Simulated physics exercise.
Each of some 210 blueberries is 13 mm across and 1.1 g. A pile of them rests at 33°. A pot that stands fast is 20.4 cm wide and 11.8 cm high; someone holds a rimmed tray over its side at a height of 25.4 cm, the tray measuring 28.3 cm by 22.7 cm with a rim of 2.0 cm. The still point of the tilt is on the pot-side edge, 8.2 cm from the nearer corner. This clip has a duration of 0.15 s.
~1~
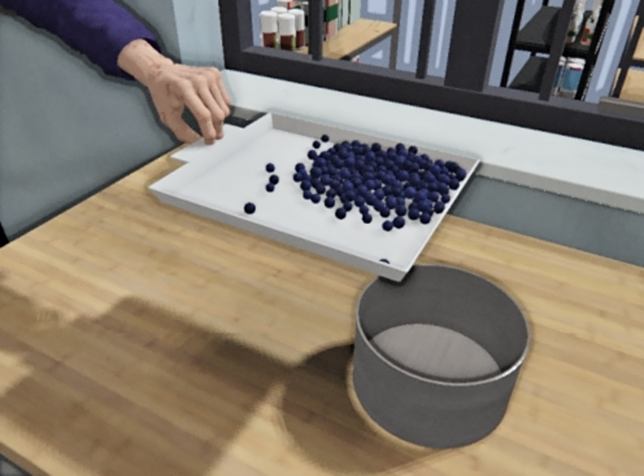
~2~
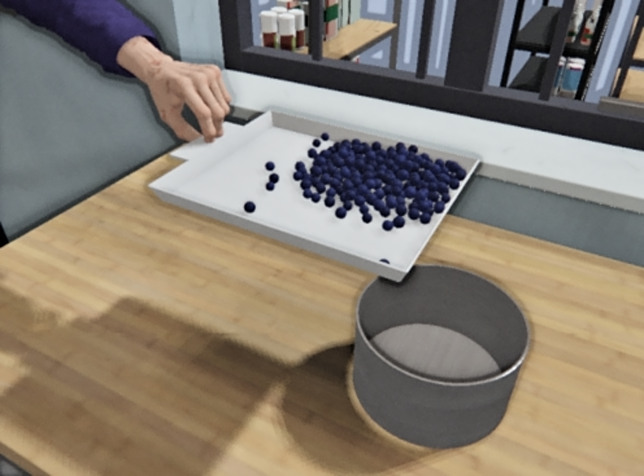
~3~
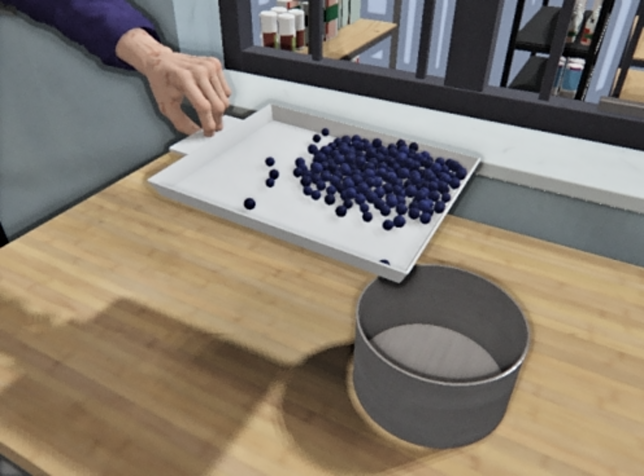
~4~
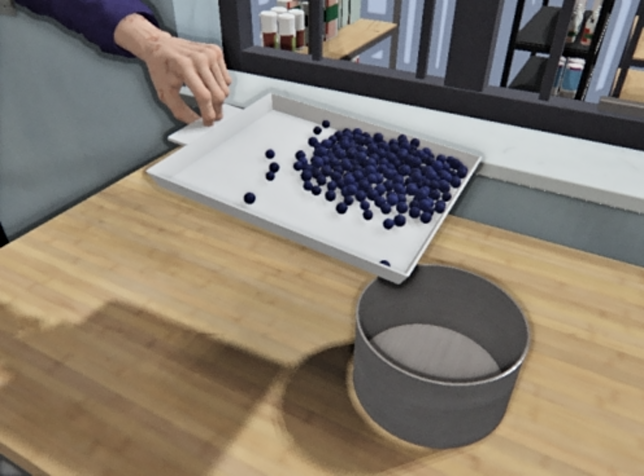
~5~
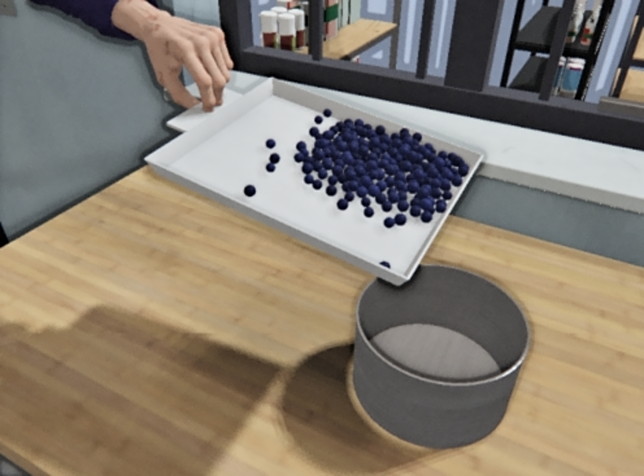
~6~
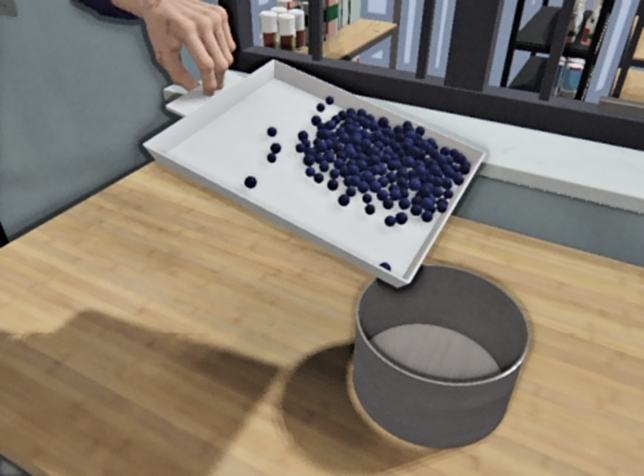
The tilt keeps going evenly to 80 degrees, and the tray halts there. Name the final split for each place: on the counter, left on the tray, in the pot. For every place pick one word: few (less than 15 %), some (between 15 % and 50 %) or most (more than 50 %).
Counter gets most, tray gets few, pot gets some.
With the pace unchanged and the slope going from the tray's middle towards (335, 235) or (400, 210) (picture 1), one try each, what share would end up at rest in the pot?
That would be close to 5 per cent and then close to 60 per cent.
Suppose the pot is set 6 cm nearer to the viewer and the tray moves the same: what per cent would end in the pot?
70 per cent.
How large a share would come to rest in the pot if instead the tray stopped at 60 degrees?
Around 30 %, I reckon.
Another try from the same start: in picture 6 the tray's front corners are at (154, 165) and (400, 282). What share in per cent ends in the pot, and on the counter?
You'd end with pot at 5 and counter at 95.
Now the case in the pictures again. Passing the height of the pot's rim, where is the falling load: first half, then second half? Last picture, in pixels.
The first half passes near (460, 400) and the second half near (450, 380).
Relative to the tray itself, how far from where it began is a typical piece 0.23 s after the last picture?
Around 2 centimetres.
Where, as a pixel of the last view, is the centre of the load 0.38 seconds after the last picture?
Estimated centre of load: Around (446, 193).
Then, 0.23 s after the last picture, tilt 47 degrees; the tray holds 100 %, the pot 0 %.
Then, 0.38 s after the last picture, tilt 70 degrees; the tray holds 95 %, the pot 0 %.
Then, 0.66 s after the last picture, tilt 80 degrees; the tray holds 15 %, the pot 25 %.
In the end, counter 65 %, tray 0 %, pot 35 %.
